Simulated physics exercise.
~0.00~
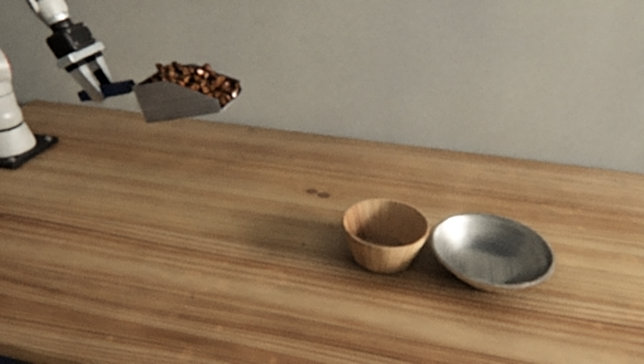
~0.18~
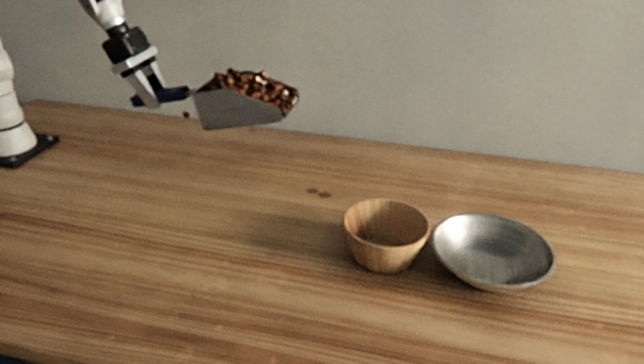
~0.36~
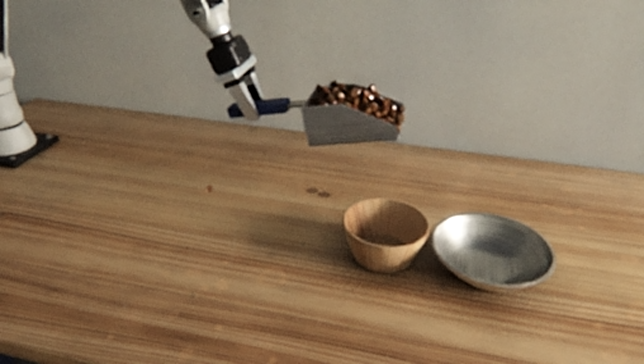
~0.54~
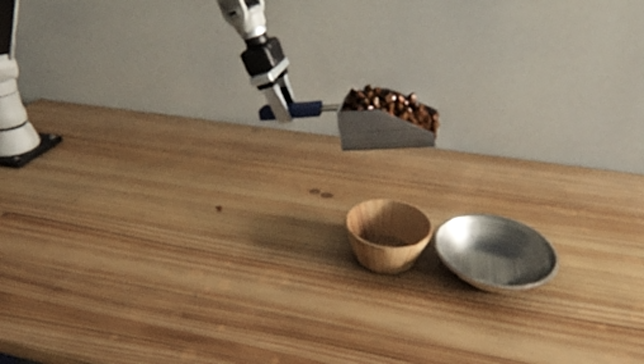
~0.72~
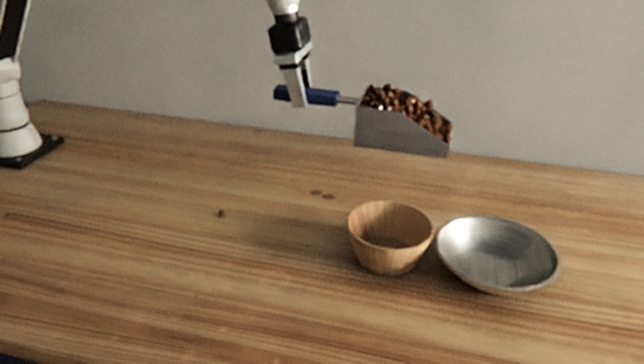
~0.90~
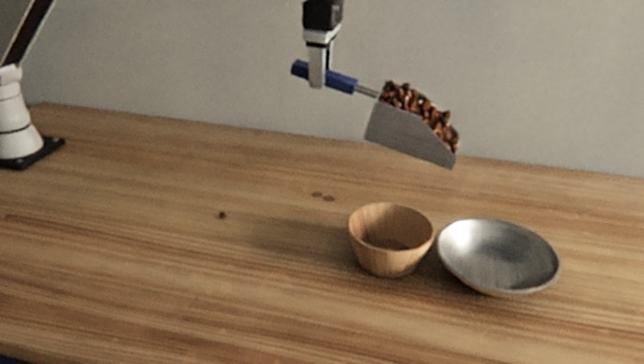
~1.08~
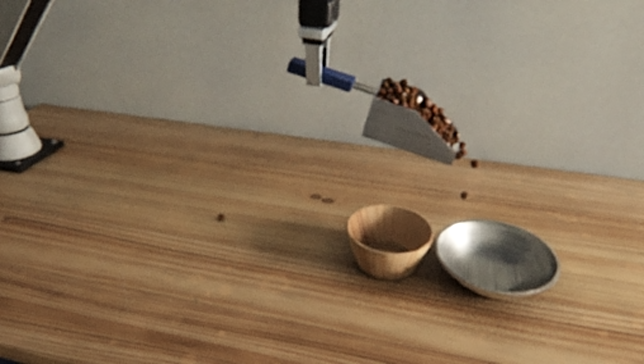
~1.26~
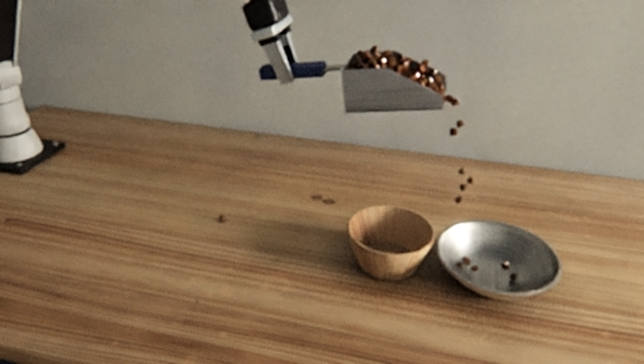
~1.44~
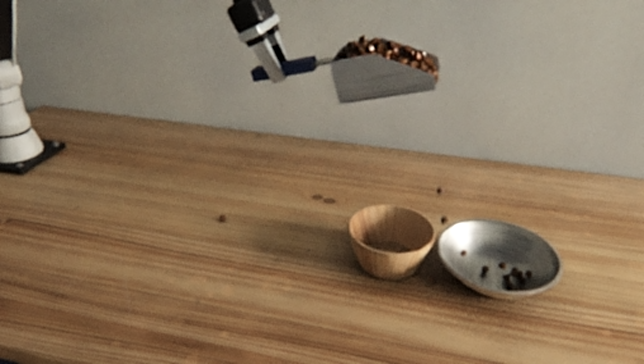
A robot arm carries a metal scoop heaped with small brown pellets rightward above a wooden table, toward a wooden bowl and a shallow metal bowl. Along the way, a stray pellet comes to rest on the tabletop. Near the bowls, the scoop tips forward, its front edge dipping, and a few pellets begin to slip off. The arm then levels the scoop and draws it back up and left while more pellets fall toward the metal bowl. It ends with a small cluster in that bowl, the wooden one empty, and the scoop still heaped.
